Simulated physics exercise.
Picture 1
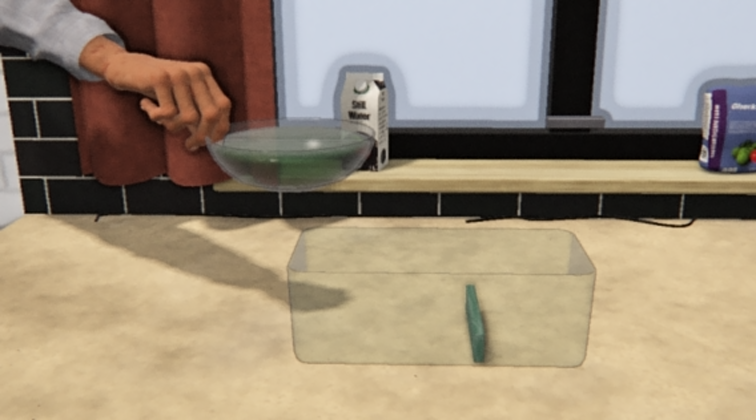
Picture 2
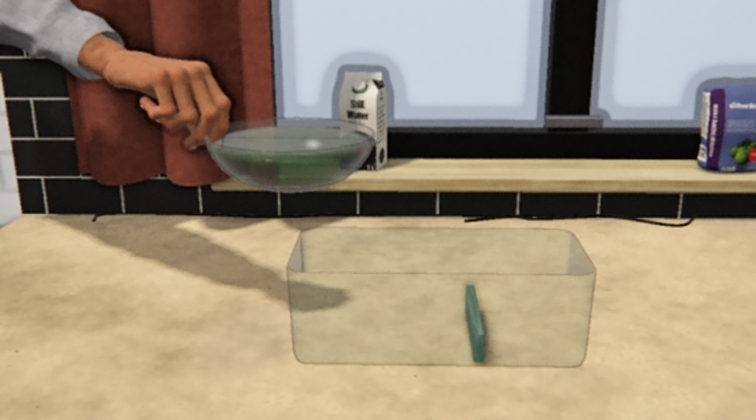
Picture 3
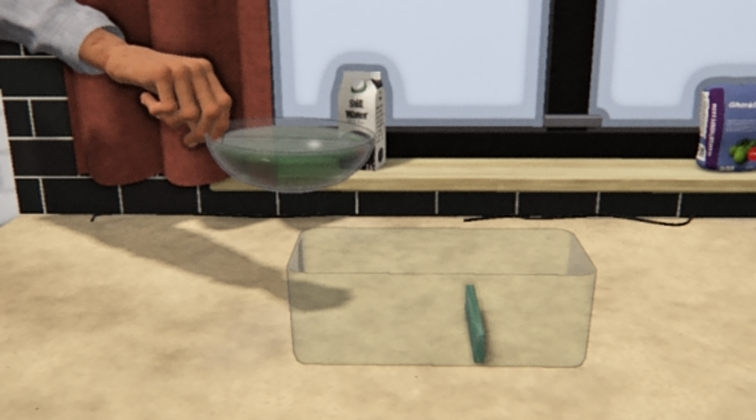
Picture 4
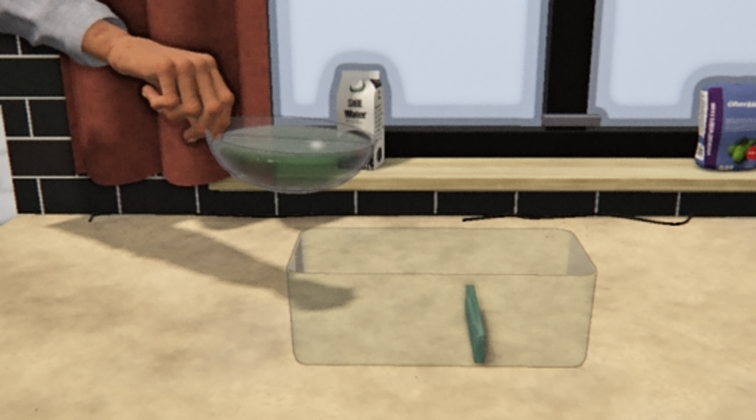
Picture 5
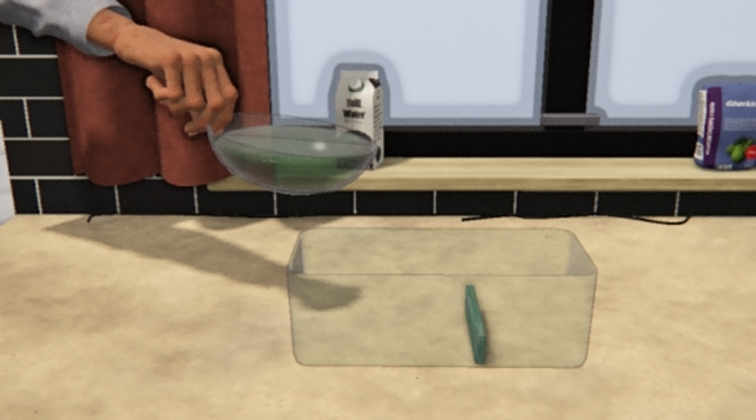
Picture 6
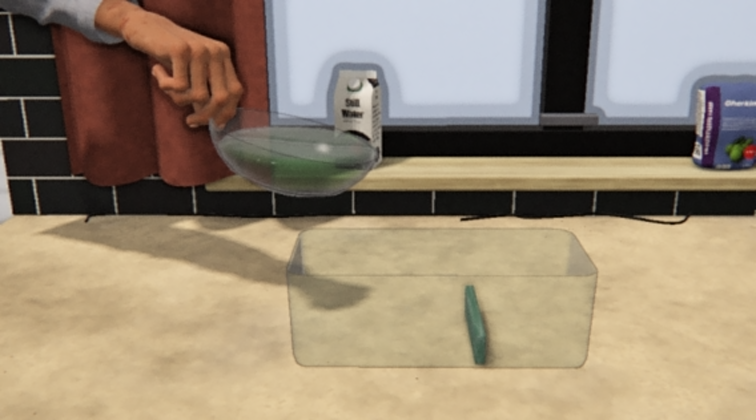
A hand holding a clear bowl of green liquid above a long transparent basin, slowly tilting it slightly to the right.
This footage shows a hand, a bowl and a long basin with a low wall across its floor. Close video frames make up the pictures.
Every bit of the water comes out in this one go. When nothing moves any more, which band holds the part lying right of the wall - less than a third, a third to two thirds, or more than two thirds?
It falls in the band less than a third.
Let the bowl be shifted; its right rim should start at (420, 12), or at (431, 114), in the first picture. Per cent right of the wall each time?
In turn 55 % and 50 %.
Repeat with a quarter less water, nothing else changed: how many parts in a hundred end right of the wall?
15 per cent.
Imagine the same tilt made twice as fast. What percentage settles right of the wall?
Roughly 30 percent.
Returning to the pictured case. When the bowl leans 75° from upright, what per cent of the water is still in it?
Looks like roughly 10 percent is still held.
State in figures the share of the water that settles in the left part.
About 80 per cent.
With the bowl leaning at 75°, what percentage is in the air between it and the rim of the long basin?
It comes to around 20 per cent.
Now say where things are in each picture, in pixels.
In the first picture, it leans 0°; its right rim is at (374, 135); the water meets the walls at (215, 141) and (371, 140); the long basin's rim runs from (296, 249) to (584, 252); the wall's top is at (475, 309).
In the second picture, it leans 1°; its right rim is at (374, 136); the water meets the walls at (214, 139) and (371, 141).
In the third picture, it leans 2°; its right rim is at (375, 139); the water meets the walls at (214, 138) and (371, 143).
In the fourth picture, it leans 5°; its right rim is at (376, 143); the water meets the walls at (215, 137) and (372, 145).
In the fifth picture, it leans 10°; its right rim is at (376, 149); the water meets the walls at (218, 137) and (375, 146).
In the sixth picture, it leans 15°; its right rim is at (377, 157); the water meets the walls at (221, 138) and (374, 151); 2 per cent is over the edge.
A moment on, the bowl is tipped on its side and 9 per cent is still to pour, 67 is left of the wall and 1 right of it.
Next, the bowl is tipped right over and 0 per cent is still to pour, 81 is left of the wall and 15 right of it.
Then the bowl is tipped right over and 0 per cent is still to pour, 81 is left of the wall and 15 right of it.
Later the bowl is tipped right over and 0 per cent is still to pour, 81 is left of the wall and 15 right of it.
Finally, 81 per cent lies left of the wall, 15 right of it and 4 outside.
